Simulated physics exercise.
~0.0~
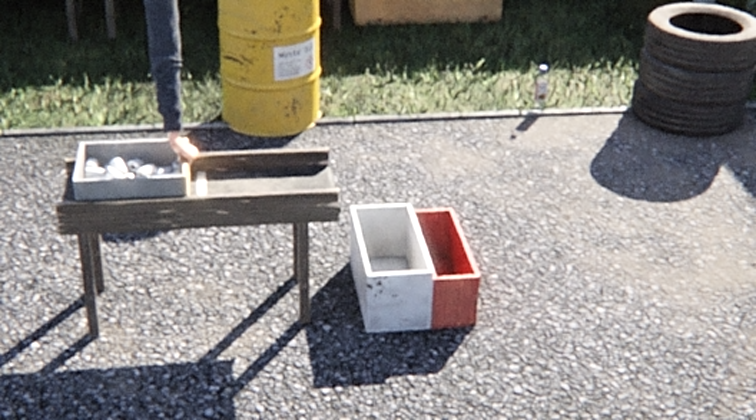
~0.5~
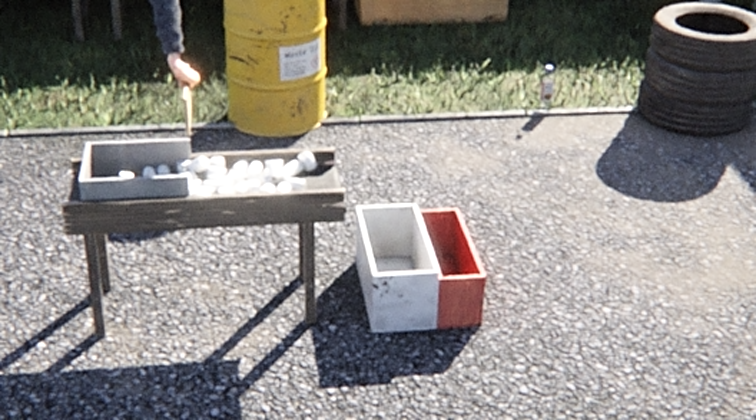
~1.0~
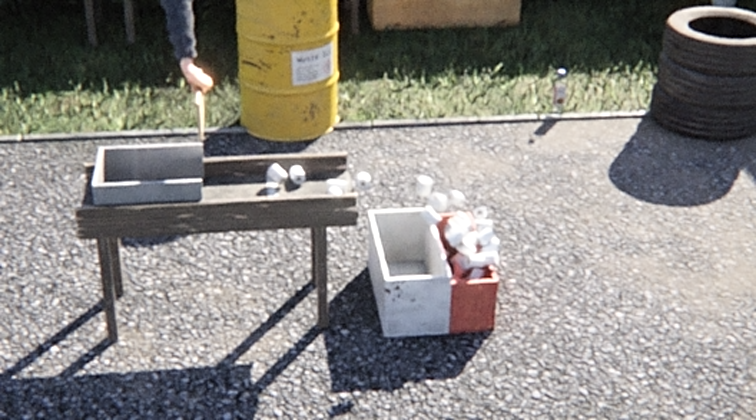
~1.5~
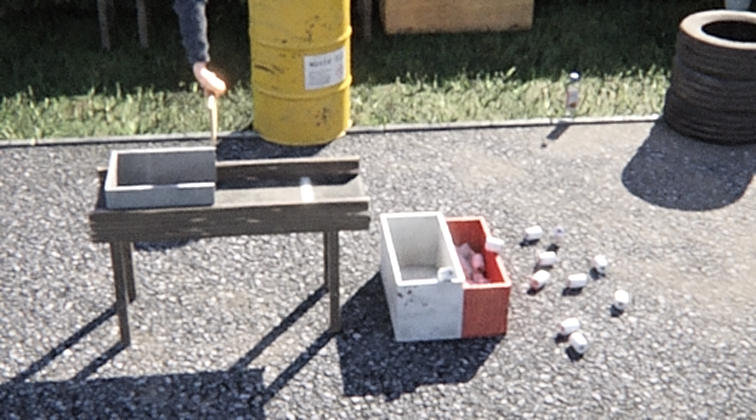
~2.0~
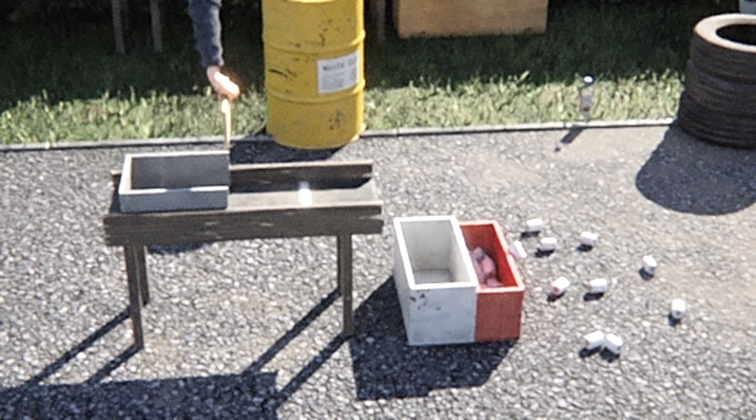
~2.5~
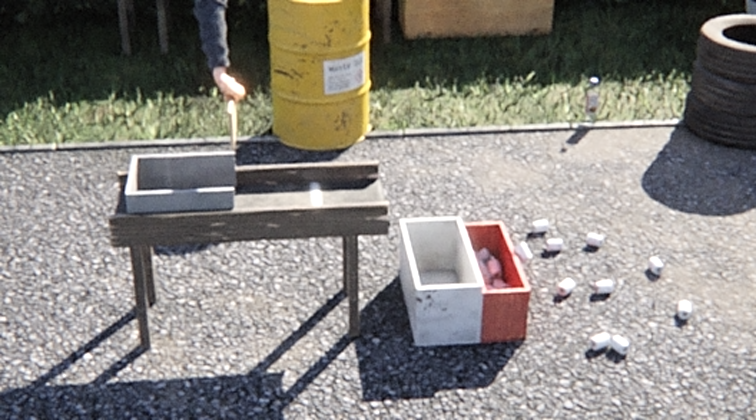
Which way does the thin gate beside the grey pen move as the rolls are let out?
It moves up, with the hand raising it clear of the belt.
White rolls riding right along a belt after a hand lifts a gate, many filling a red tote, others scattering beyond.
